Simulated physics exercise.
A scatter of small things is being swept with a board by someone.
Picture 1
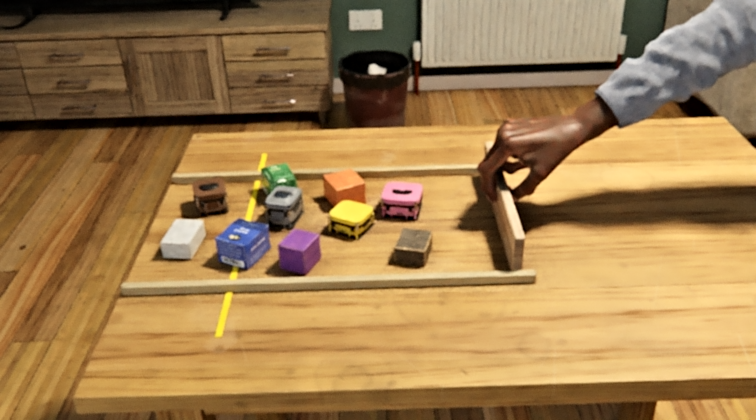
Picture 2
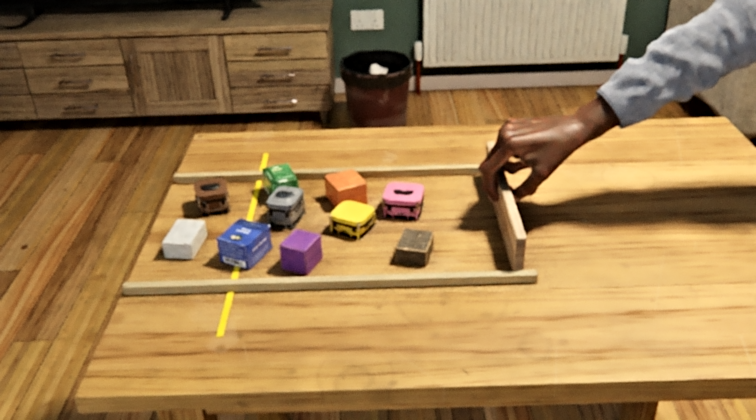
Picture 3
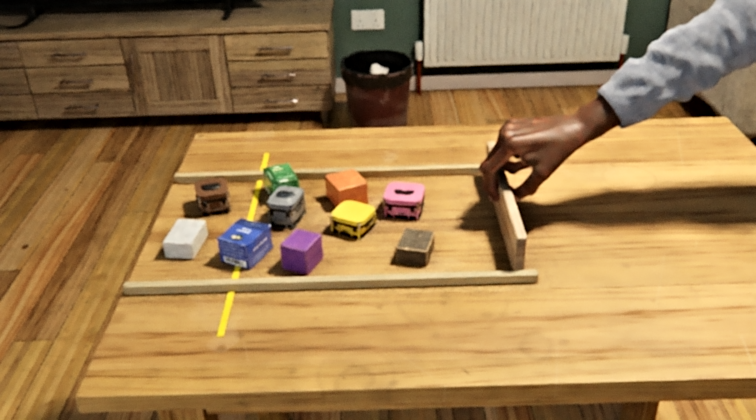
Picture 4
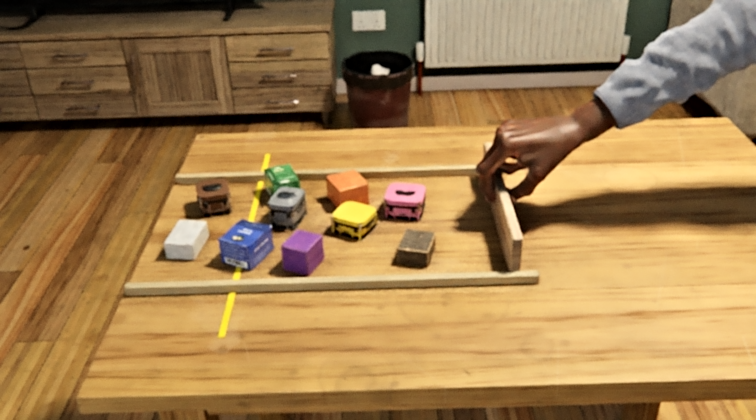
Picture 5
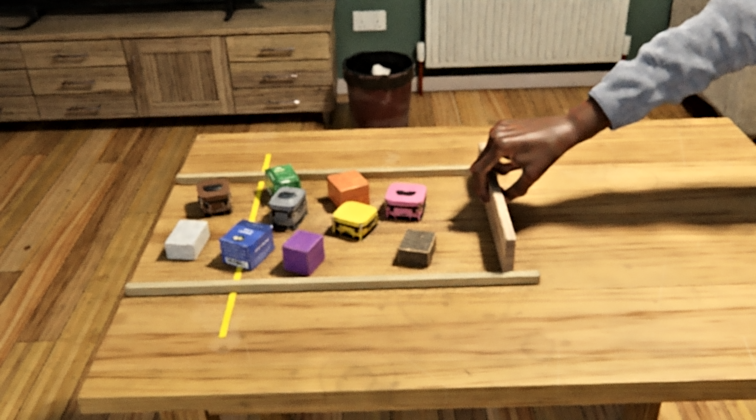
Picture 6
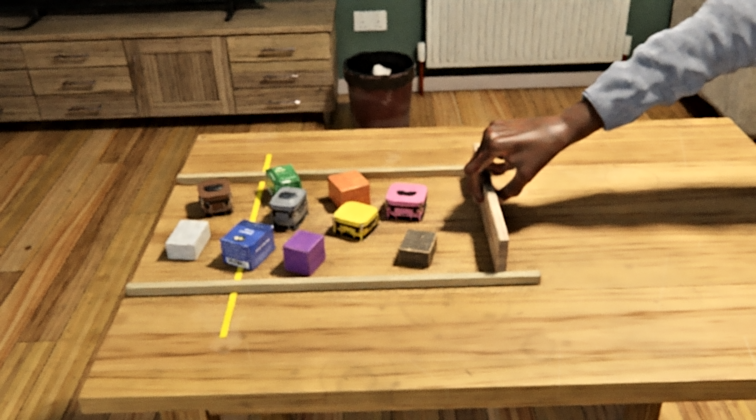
The clip opens on small colourful blocks and cases scattered between two wooden strips on a table, some near a yellow line, while a hand holds a board upright at the right. The objects stay essentially still, then the hand slides the board slightly left towards them.
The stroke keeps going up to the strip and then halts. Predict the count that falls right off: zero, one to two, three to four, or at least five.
Going by the pictures, zero pieces get pushed right off.
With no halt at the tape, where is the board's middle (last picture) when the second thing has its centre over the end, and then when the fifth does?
Near (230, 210) first, near (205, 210) second.
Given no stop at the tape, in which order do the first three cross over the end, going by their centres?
Order, earliest first: White block, brown case, blue box.
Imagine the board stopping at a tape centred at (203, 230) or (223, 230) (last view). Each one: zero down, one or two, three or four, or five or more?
More than four; 1 or 2.
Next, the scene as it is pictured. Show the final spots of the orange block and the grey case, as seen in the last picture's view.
You'll see the orange block at (242, 183), with the grey case at (200, 212).
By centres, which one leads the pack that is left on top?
The white block finishes nearest.
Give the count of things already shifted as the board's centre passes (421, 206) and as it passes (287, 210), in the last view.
First 2, then 10.
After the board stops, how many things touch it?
At rest, 4 are in contact.
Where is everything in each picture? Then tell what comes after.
White block (184, 239); brown case (211, 197); blue box (244, 243); board (502, 202); tape (246, 228), in the first frame.
Brown case (212, 197); green box (281, 184), in the second frame.
Blue box (246, 243); purple block (302, 252), in the third frame.
White block (187, 240); pink case (405, 202), in the fourth frame.
Brown case (215, 198); grey case (289, 207), in the fifth frame.
White block (189, 240); brown case (215, 198); blue box (248, 244); board (488, 204); tape (251, 229), in the sixth frame.
Soon after, none off yet; white block at rest near (189, 240); brown case at rest near (215, 198); blue box at rest near (248, 244).
Then, none off yet; white block moved a little near (179, 237); brown case moving near (208, 199); blue box moved about its own width near (212, 240).
At rest, the number that fall off is zero.
